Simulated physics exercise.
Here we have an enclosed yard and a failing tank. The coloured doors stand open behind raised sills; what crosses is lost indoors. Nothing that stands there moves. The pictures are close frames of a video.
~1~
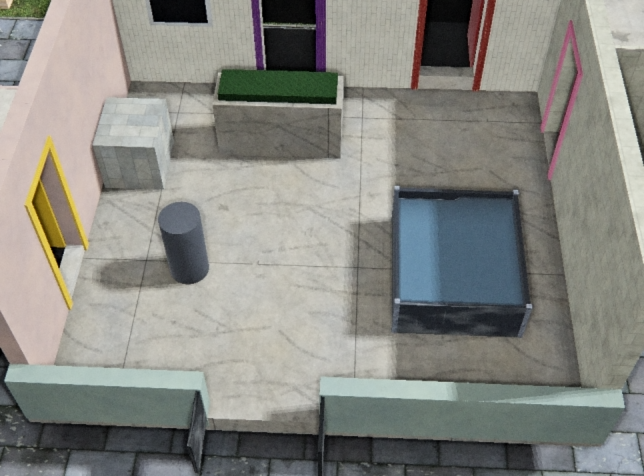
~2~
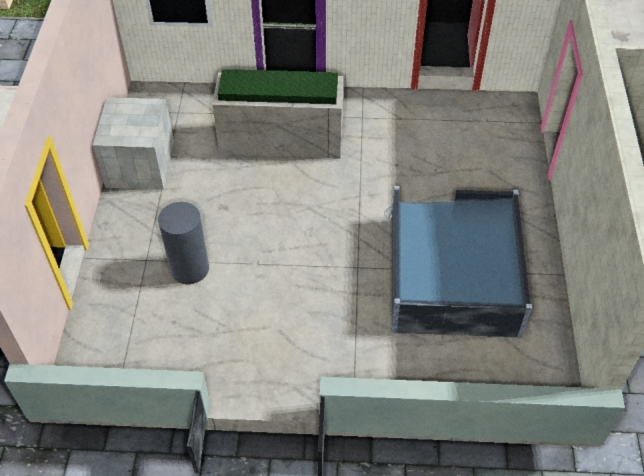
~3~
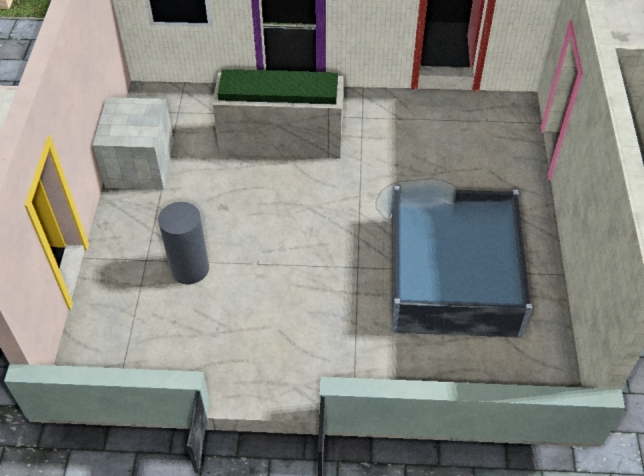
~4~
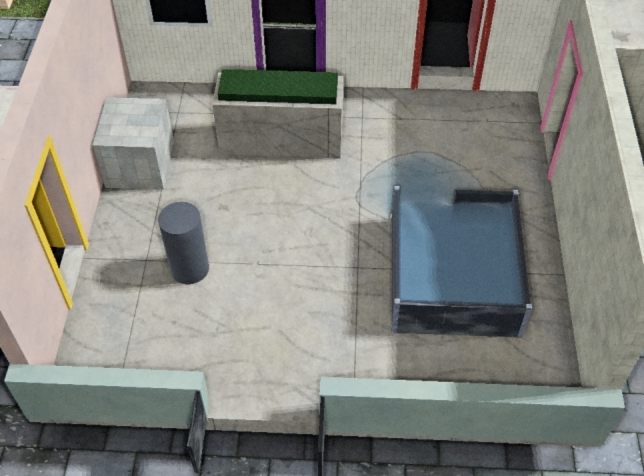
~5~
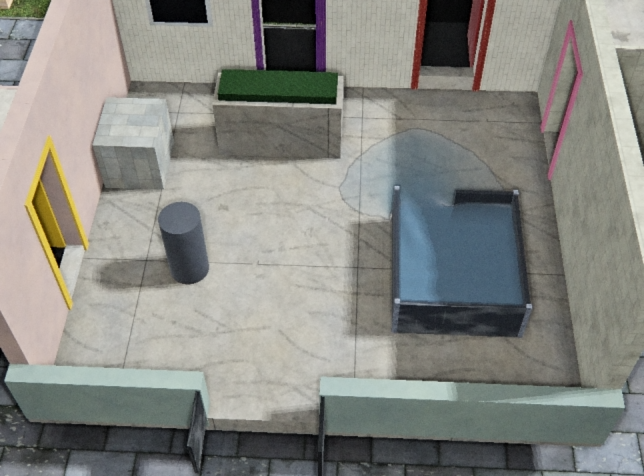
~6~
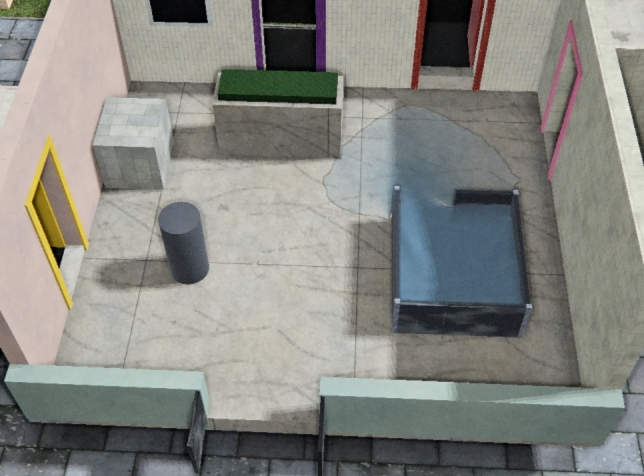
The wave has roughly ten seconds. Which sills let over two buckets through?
In the end: The yellow door stays under that; the purple door takes more than that; the red door stays under that; the pink door takes more than that.
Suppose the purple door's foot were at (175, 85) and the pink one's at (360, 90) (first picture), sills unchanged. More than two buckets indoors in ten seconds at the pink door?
Then: The pink door is over.
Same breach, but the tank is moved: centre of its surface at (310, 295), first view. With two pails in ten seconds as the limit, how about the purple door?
One by one: The purple door holds.
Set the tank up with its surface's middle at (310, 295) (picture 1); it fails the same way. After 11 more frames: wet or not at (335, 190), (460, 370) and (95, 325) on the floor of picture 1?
One after the other: Awash, free of water, no water.
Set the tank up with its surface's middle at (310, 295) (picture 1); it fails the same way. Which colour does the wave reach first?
First comes the one in red.
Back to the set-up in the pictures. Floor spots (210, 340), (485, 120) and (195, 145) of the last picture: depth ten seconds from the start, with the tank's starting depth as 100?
Roughly 0, 10 and 10 per cent, in turn.
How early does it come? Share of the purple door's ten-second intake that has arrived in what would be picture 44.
Roughly 75 per cent.
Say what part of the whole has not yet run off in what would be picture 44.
Near 96 in a hundred.
A moment on, water covers 20 % of the floor; the yellow door not reached, the purple door not reached, the red door wet at the sill, nothing in, the pink door wet at the sill, nothing in.
Next, water covers 30 % of the floor; the yellow door not reached, the purple door under two buckets in, the red door wet at the sill, nothing in, the pink door wet at the sill, nothing in.
Then, water covers 40 % of the floor; the yellow door not reached, the purple door under two buckets in, the red door wet at the sill, nothing in, the pink door under two buckets in.
Later, water covers 55 % of the floor; the yellow door wet at the sill, nothing in, the purple door over two buckets in, the red door wet at the sill, nothing in, the pink door over two buckets in.
In the end, water covers 80 % of the floor; the yellow door wet at the sill, nothing in, the purple door over two buckets in, the red door wet at the sill, nothing in, the pink door over two buckets in.
